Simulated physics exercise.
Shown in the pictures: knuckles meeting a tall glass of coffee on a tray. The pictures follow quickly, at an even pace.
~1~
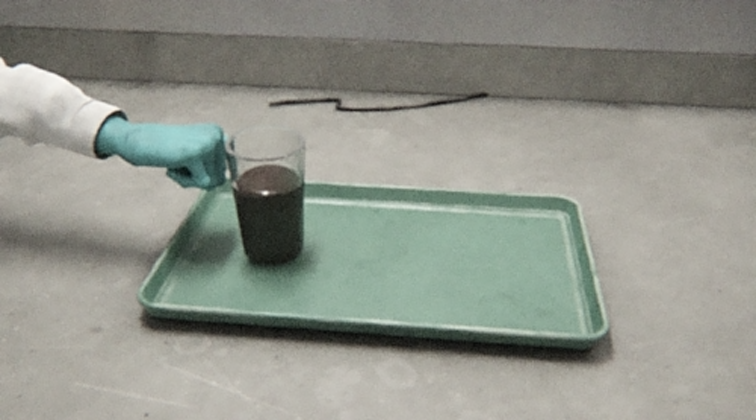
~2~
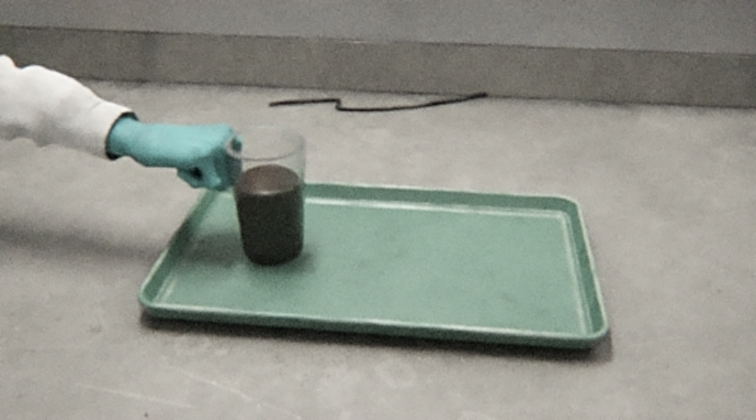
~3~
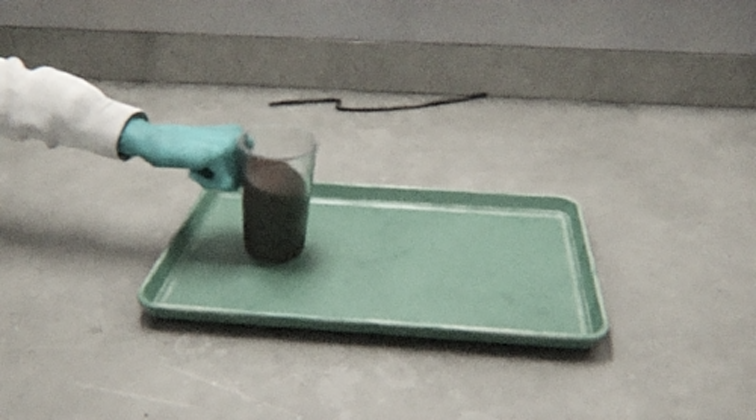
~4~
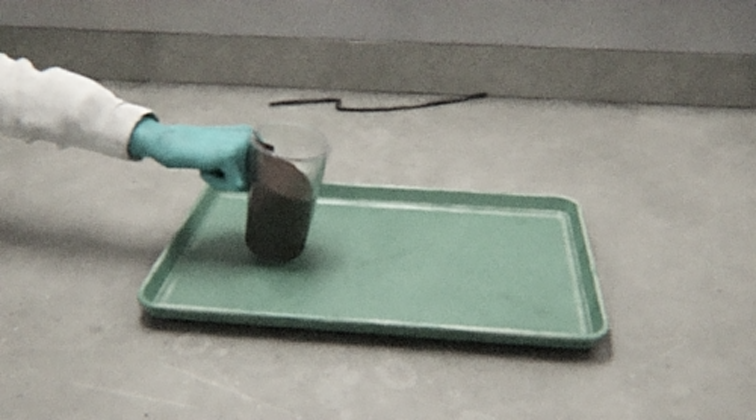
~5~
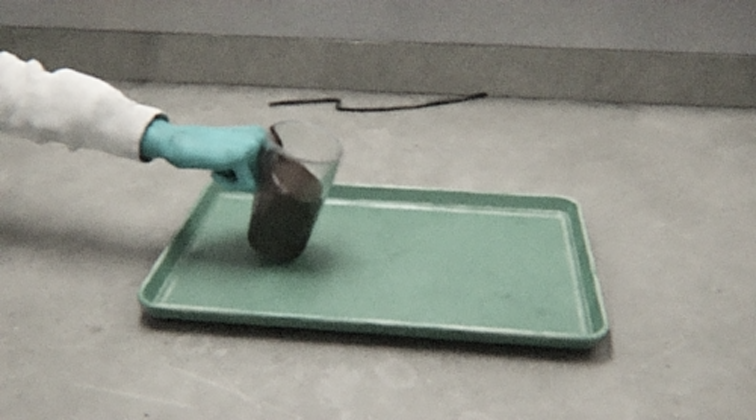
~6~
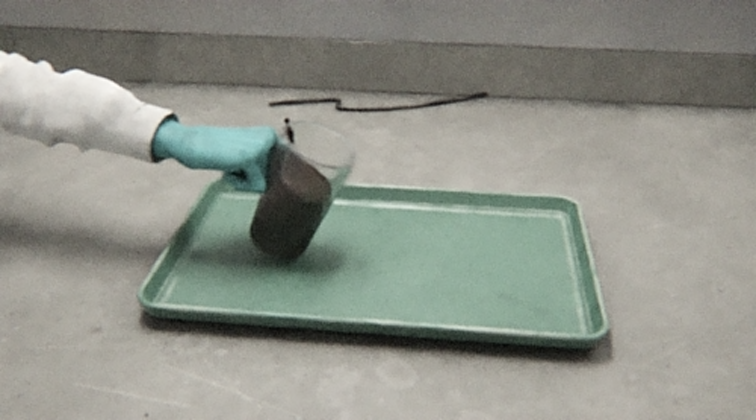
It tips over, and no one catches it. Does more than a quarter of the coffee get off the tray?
Most likely under three quarters will stay on the tray.
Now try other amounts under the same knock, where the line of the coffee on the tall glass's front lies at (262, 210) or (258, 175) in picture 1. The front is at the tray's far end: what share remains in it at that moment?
About 55 and 50 per cent.
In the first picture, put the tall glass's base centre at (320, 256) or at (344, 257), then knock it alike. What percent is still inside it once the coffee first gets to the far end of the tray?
It would be around 75 per cent, and then around 75 per cent.
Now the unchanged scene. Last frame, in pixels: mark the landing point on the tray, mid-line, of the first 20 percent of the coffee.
(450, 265).
A moment on, the tall glass is falling and 100 per cent is in the glass, 0 on the tray and 0 above or beyond its rim.
Next, the tall glass lies on its side and 66 per cent is in the glass, 28 on the tray and 6 above or beyond its rim.
Then the tall glass lies on its side and 33 per cent is in the glass, 52 on the tray and 15 above or beyond its rim.
Later the tall glass lies on its side and 17 per cent is in the glass, 44 on the tray and 39 above or beyond its rim.
Finally, 62 per cent is held by tray and glass, 38 is off the tray.
